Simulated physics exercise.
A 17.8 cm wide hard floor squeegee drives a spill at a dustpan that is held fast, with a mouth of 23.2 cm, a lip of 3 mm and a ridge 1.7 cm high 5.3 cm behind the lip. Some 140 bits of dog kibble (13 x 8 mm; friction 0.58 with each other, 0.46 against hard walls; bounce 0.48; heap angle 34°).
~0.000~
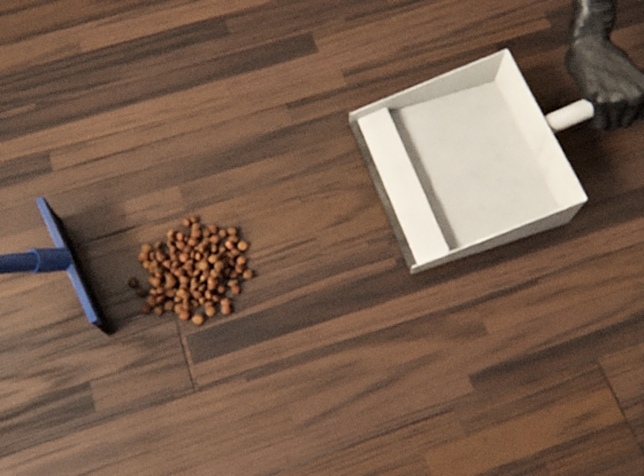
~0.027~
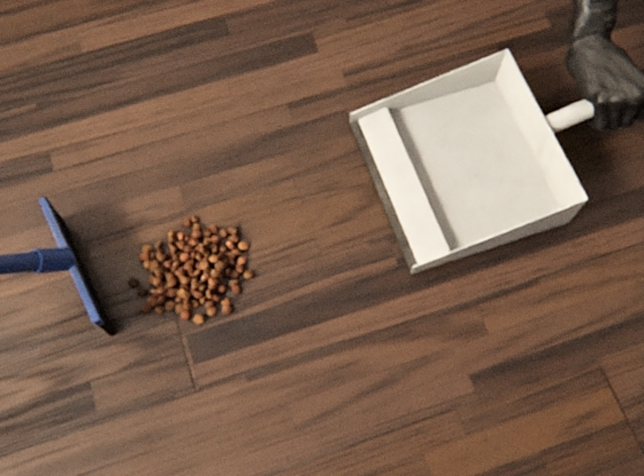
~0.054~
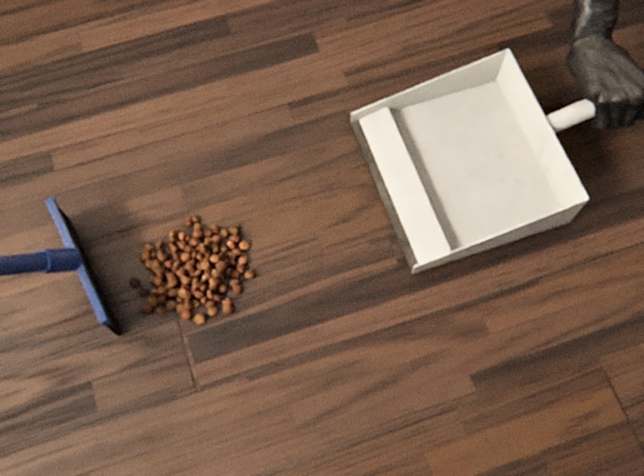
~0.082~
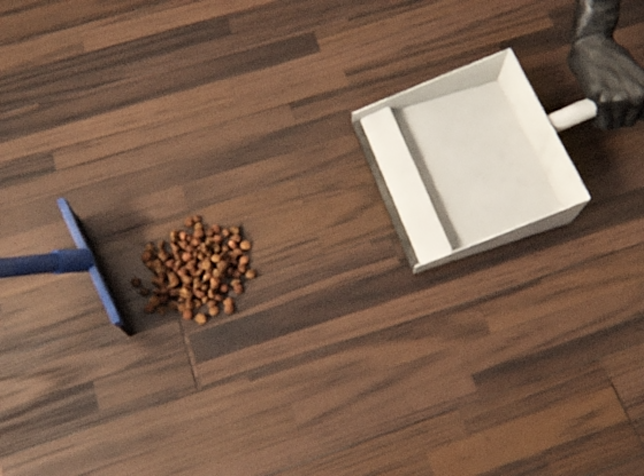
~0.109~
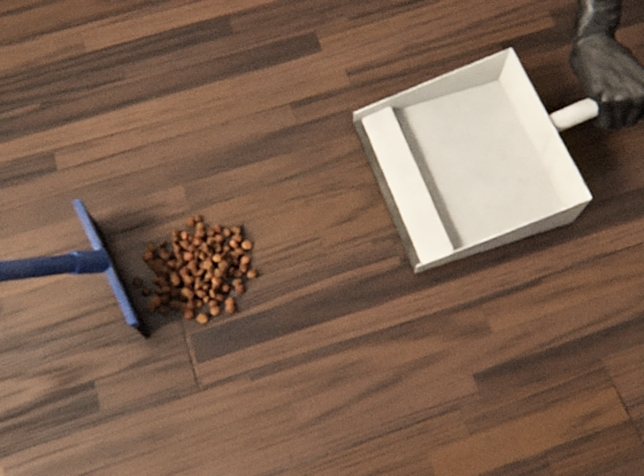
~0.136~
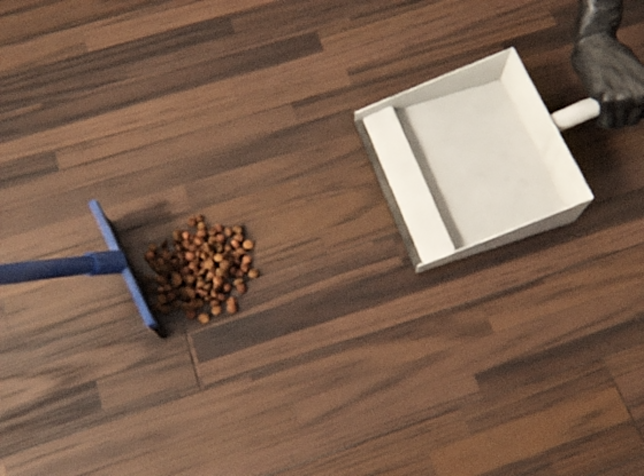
A white dustpan, held by a dark grey hand at the upper right, rests on a brown wood-plank floor seen from above at a slant. Left of it sits a loose heap of small reddish-brown kibble, with a blue squeegee farther left, its handle reaching in from the edge. The squeegee slides rightward and slightly downward, gathering pace until its blade meets the heap's near-left edge, nudging a few pieces while the pan stays practically still.
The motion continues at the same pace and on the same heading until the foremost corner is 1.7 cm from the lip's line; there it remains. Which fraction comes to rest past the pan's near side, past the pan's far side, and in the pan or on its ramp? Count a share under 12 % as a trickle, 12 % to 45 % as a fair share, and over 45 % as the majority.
Near side: A fair share. Far side: A trickle. Pan: A trickle.
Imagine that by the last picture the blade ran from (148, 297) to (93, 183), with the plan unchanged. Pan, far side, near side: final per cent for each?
Pan 25 % / far 5 % / near 0 %.
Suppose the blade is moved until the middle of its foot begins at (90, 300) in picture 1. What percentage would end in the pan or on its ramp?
It would come to about 0 in a hundred.
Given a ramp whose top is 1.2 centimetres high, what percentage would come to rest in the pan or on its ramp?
With that ramp, near 0 per cent.
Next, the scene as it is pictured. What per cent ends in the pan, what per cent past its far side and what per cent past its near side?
Near side 25 %, far side 0 %, pan 0 %.
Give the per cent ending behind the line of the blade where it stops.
Near 40 percent, give or take.
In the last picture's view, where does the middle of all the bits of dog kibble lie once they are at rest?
(375, 229).
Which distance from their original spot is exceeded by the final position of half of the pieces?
Roughly 22 cm.
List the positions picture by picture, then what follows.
The first picture shows blade from (96, 321) to (44, 204), moved 0.0 cm, 0 of the pieces shifted so far; middle of the pieces at (190, 272); pan at (469, 167).
The second picture shows blade from (98, 321) to (46, 204), moved 0.3 cm, 0 of the pieces shifted so far; middle of the pieces at (191, 272).
The third picture shows blade from (106, 321) to (53, 205), moved 1.0 cm, 0 of the pieces shifted so far; middle of the pieces at (192, 272).
The fourth picture shows blade from (118, 322) to (65, 205), moved 2.3 cm, 0 of the pieces shifted so far; middle of the pieces at (193, 271).
The fifth picture shows blade from (135, 323) to (80, 206), moved 4.0 cm, 0 of the pieces shifted so far; middle of the pieces at (194, 271).
The sixth picture shows blade from (152, 324) to (96, 207), moved 5.9 cm, 4 of the pieces shifted so far; middle of the pieces at (196, 271); pan at (474, 166). Its pace works out near 0.69 m/s, heading 24 degrees towards the viewer's side.
After 0.38 s, middle of the blade 19 cm from the lip; 0 % over the lip, far side 0 %, near side 5 %.
After 0.54 s, middle of the blade 9 cm from the lip; 0 % over the lip, far side 0 %, near side 20 %.
Then, at 0.83 s, middle of the blade 3 cm from the lip; 0 % over the lip, far side 0 %, near side 25 %.
In the end, at 1.2 s, near side 25 %, far side 0 %, pan 0 %, in front of the lip or behind the blade 75 %.
